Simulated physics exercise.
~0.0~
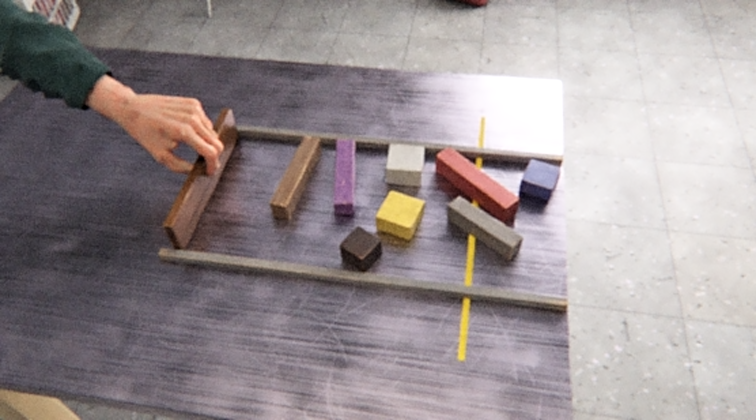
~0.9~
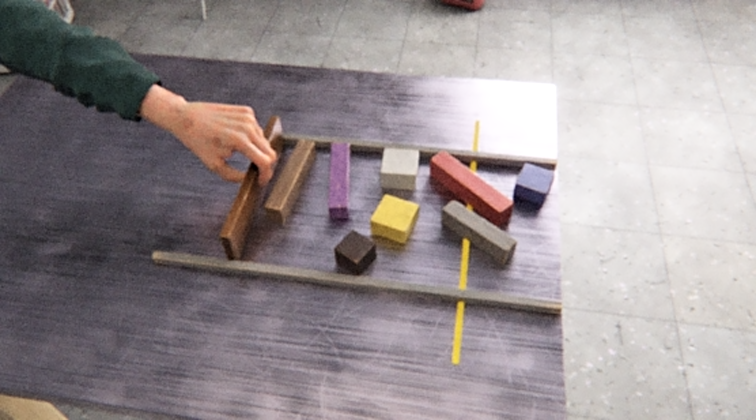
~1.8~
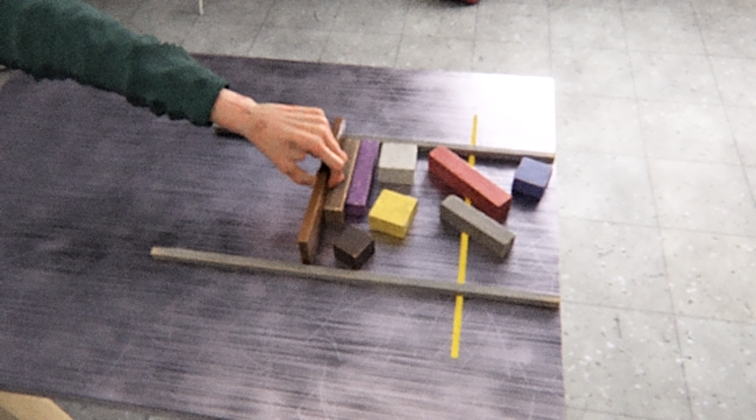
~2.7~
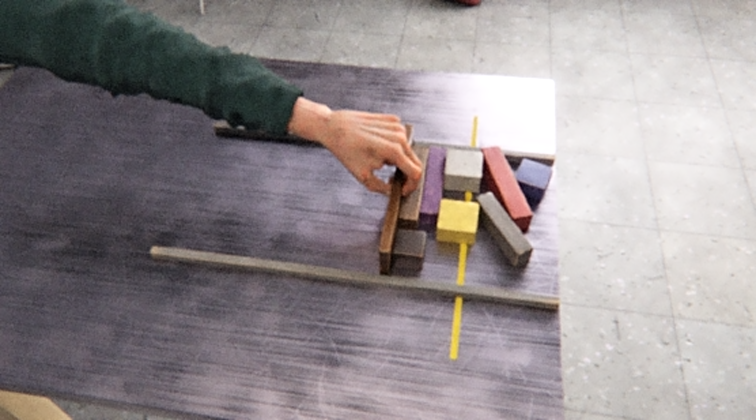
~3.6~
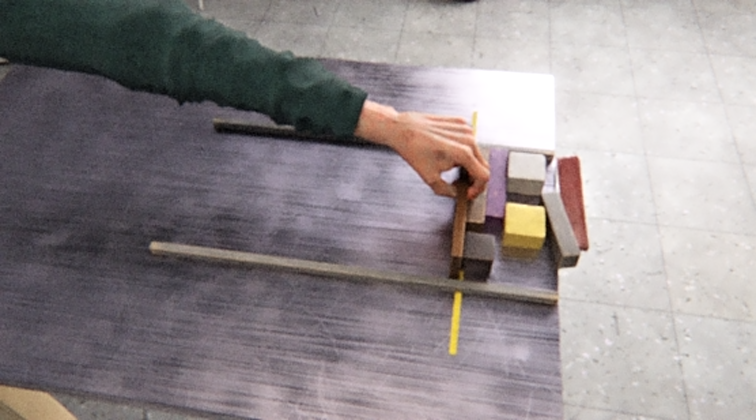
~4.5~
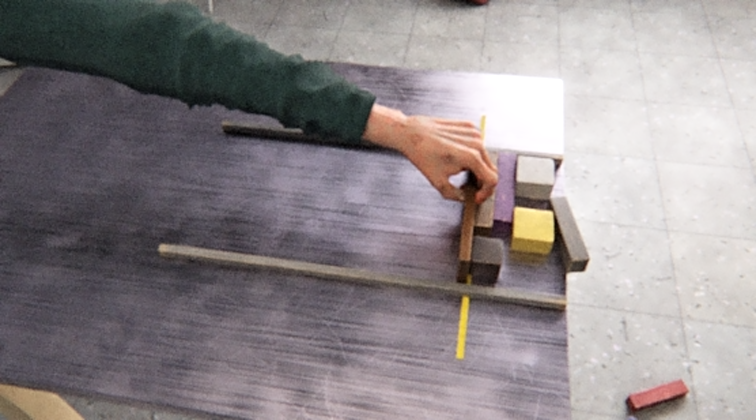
A hand in a green sleeve slid an upright wooden board rightward along a channel, gathering colored bars and blocks until it stopped at the yellow tape. The blue block and red bar went off the table's end, while a grey bar stayed at the edge.
